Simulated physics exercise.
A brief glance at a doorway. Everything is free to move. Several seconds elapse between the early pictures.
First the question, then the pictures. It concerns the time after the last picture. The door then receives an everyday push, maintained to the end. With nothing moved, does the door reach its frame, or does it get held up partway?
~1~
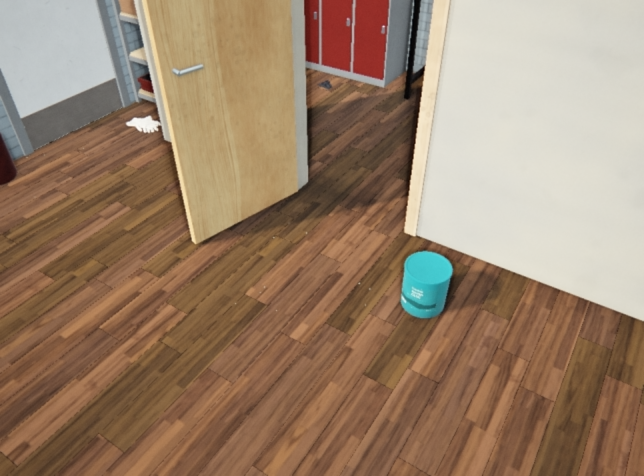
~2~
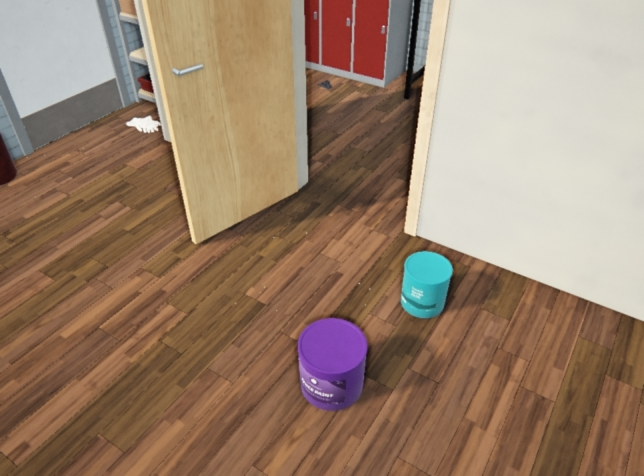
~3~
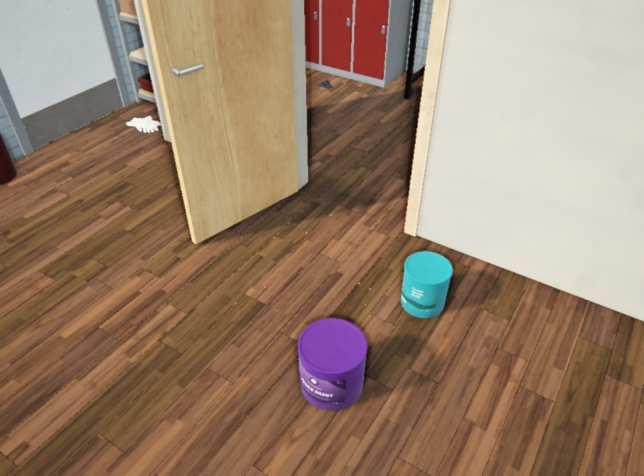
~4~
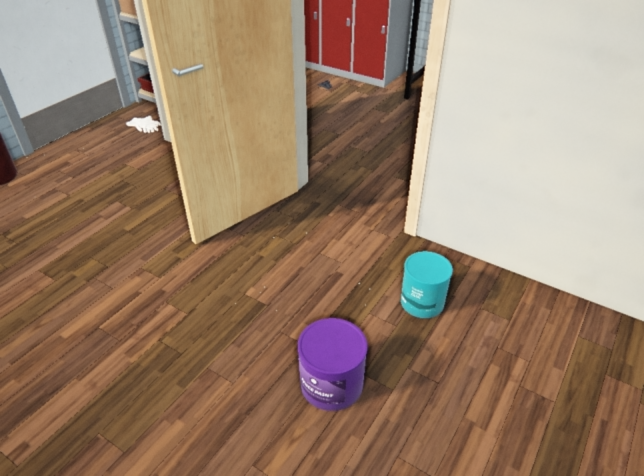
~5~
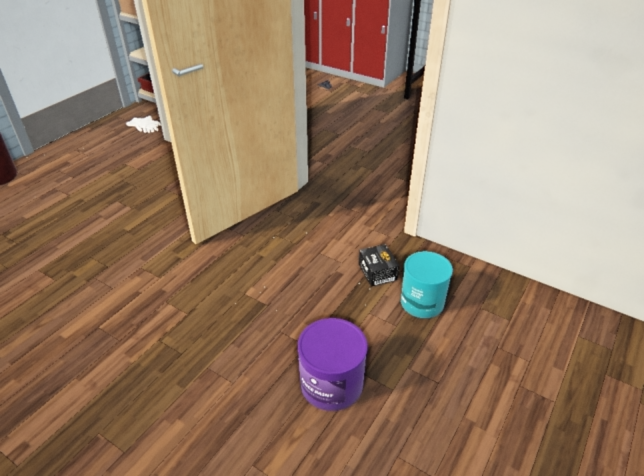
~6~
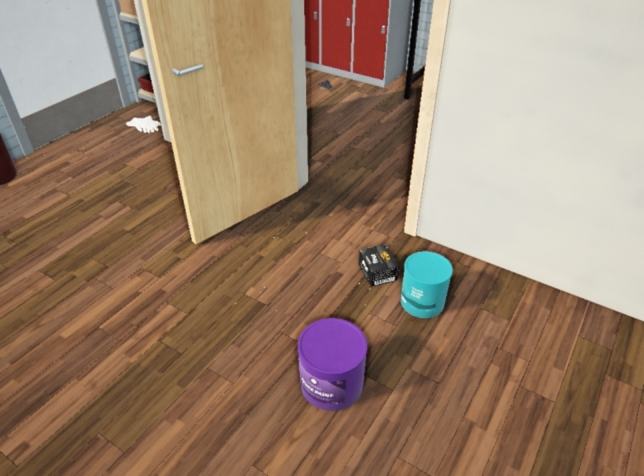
It reaches its frame.
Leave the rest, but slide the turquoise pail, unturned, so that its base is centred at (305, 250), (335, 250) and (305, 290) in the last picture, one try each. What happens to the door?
In order, the door is hindered, is hindered, swings completely to.
Then, 0.70 s on from there, door at 65°.
Then, 1.10 s on from there, door at 26°.
In the end, door at 0°; all 3 unmoved. At the end, from the last picture's camera, black box near (378, 265).
